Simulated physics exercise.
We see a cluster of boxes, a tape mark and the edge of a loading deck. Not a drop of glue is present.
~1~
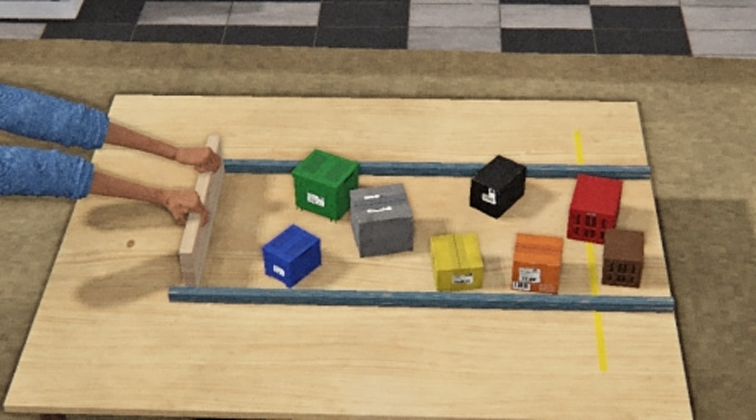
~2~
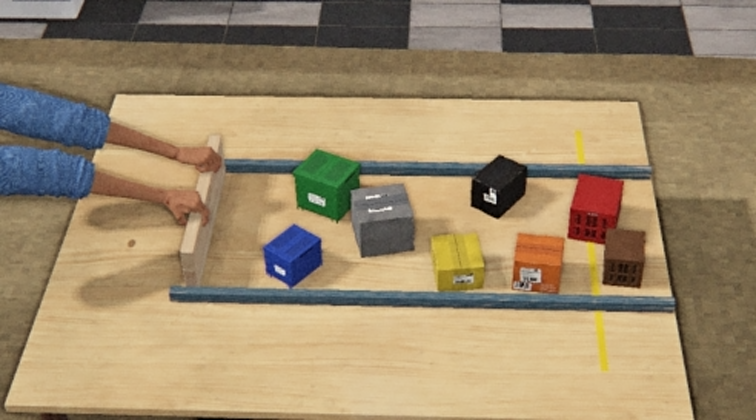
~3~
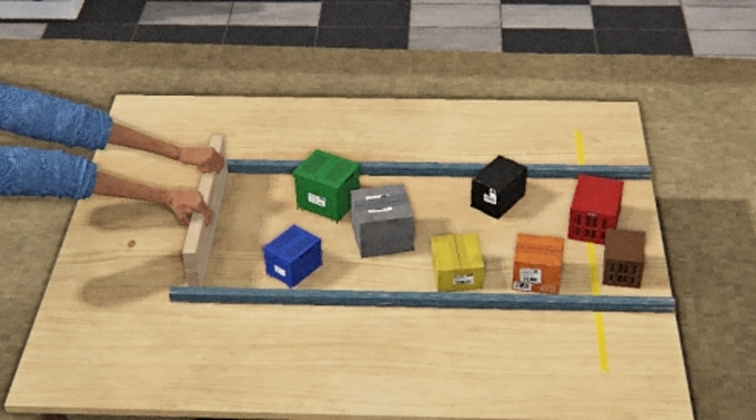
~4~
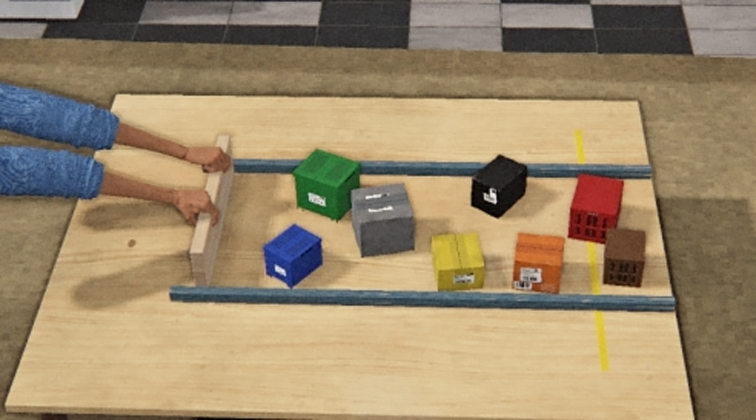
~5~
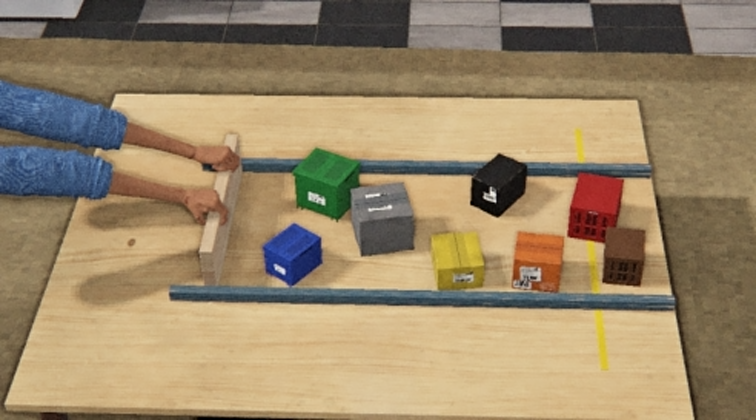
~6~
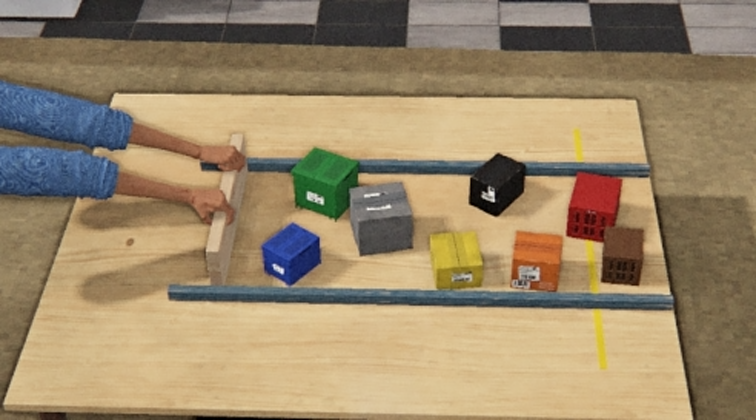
A wooden plank, held upright by two hands, slid slowly a short way right between two blue rails on a tabletop, while the colourful boxes and crates ahead of it stayed where they were.
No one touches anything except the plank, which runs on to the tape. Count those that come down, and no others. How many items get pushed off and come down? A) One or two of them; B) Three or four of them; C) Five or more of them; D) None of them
B, three or four of them.
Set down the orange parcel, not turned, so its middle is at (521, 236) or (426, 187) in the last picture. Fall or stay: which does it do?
Well, in that order, it winds up off it, then it winds up off it.
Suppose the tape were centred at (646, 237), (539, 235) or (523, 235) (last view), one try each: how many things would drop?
Try 1: 8; try 2: 1; try 3: 1.
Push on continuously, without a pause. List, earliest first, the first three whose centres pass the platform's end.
Sequence: The brown crate, the red crate, the orange parcel.
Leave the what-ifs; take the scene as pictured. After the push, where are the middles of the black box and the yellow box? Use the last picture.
The black box ends at (654, 179) and the yellow box at (656, 271).
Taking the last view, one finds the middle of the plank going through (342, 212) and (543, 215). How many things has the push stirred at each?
Tally at point one: 3; at point two: 8.
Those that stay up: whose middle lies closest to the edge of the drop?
The black box is the one.
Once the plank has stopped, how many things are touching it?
Count: 3.
Soon after, none off yet; brown crate at rest near (622, 256); red crate at rest near (594, 208); orange parcel at rest near (537, 261).
After that, none off yet; brown crate at rest near (622, 256); red crate at rest near (594, 208); orange parcel moving near (539, 261).
And then, none off yet; brown crate displaced about its own width near (672, 256); red crate displaced about its own width near (628, 206); orange parcel displaced well along near (631, 263).
In the end, the number that fall off is three or four; gone, orange parcel, red crate and brown crate.
